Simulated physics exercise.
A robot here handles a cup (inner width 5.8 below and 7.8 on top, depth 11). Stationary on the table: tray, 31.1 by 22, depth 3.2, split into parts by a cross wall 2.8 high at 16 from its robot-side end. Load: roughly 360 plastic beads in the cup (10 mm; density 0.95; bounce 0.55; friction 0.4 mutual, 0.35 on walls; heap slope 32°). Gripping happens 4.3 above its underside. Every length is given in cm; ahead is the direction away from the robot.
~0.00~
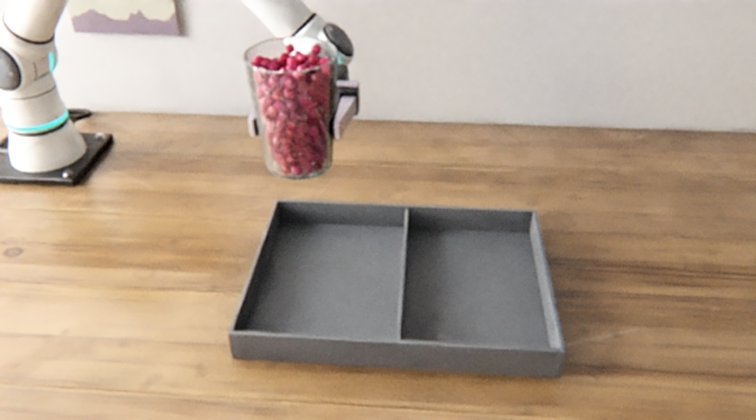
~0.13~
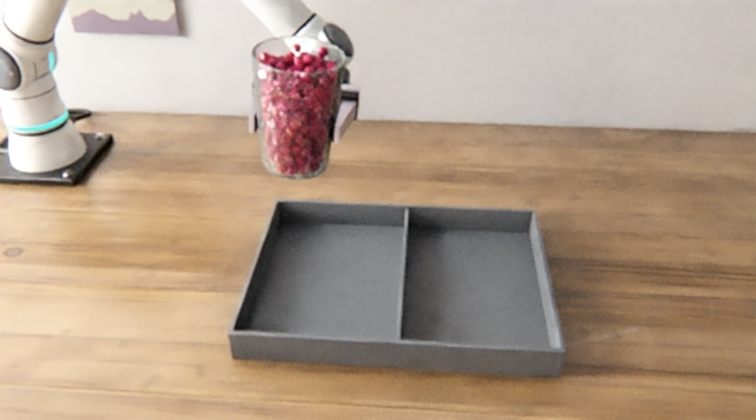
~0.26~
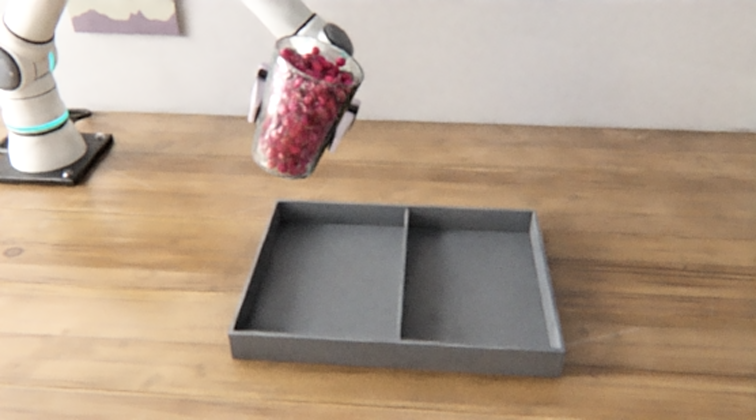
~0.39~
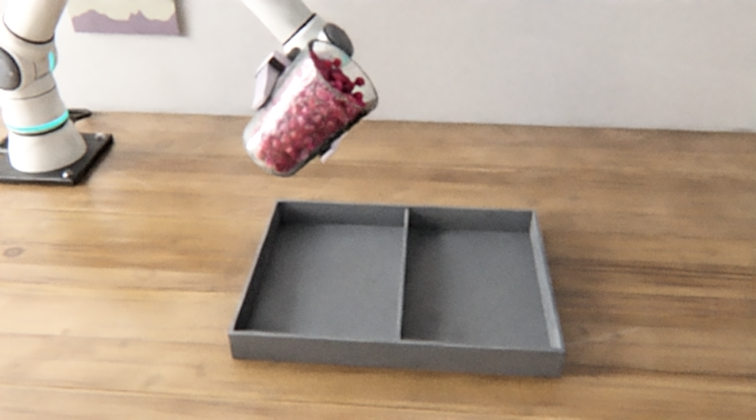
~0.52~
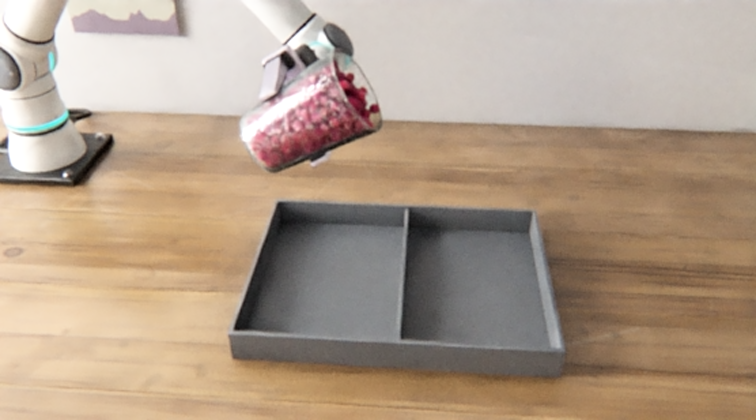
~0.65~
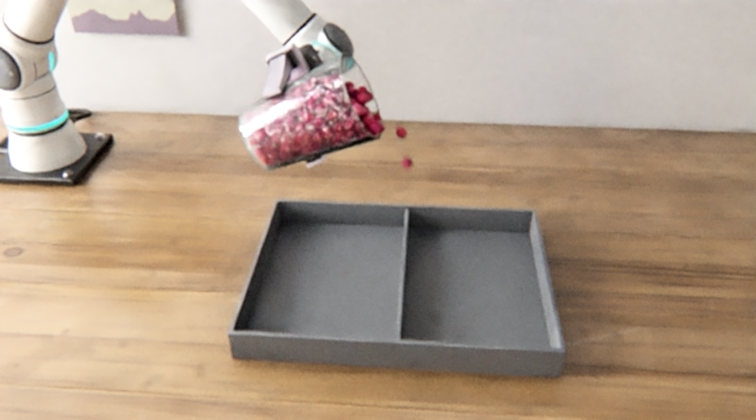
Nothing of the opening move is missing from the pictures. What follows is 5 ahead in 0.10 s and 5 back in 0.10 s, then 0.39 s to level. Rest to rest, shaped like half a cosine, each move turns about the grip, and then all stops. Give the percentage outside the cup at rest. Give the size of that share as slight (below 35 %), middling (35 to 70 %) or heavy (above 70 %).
Middling.
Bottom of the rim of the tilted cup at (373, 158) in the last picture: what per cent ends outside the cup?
Around 90 in a hundred.
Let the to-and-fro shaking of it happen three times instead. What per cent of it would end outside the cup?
It would come to about 65 %.
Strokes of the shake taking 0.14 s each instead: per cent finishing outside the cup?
Then roughly 30 percent.
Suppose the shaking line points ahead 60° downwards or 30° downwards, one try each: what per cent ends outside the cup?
Roughly 15 per cent, then 20 per cent.
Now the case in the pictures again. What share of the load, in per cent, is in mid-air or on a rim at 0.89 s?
44 per cent.
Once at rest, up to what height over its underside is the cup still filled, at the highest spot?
Height at rest: About 8.0 centimetres.
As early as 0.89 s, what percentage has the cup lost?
By then near 45 % is out.
After 0.89 s, tilted 63° forward, highest piece 23 above the table; 202 in the cup, 3 in the far-side part, 160 in flight or on a rim.
After 1.12 s, tilted 13° forward, highest piece 26 above the table; 183 in the cup, 135 in the far-side part, 19 on the table or floor, 17 in the robot-side part, 11 in flight or on a rim.
After 1.44 s, level, highest piece 24 above the table; 183 in the cup, 130 in the far-side part, 35 on the table or floor, 17 in the robot-side part.
After 2.49 s, level, highest piece 24 above the table; 183 in the cup, 130 in the far-side part, 35 on the table or floor, 17 in the robot-side part.
In the end, 183 in the cup, 130 in the far-side part, 35 on the table or floor, 17 in the robot-side part. That is 50 % outside the cup.
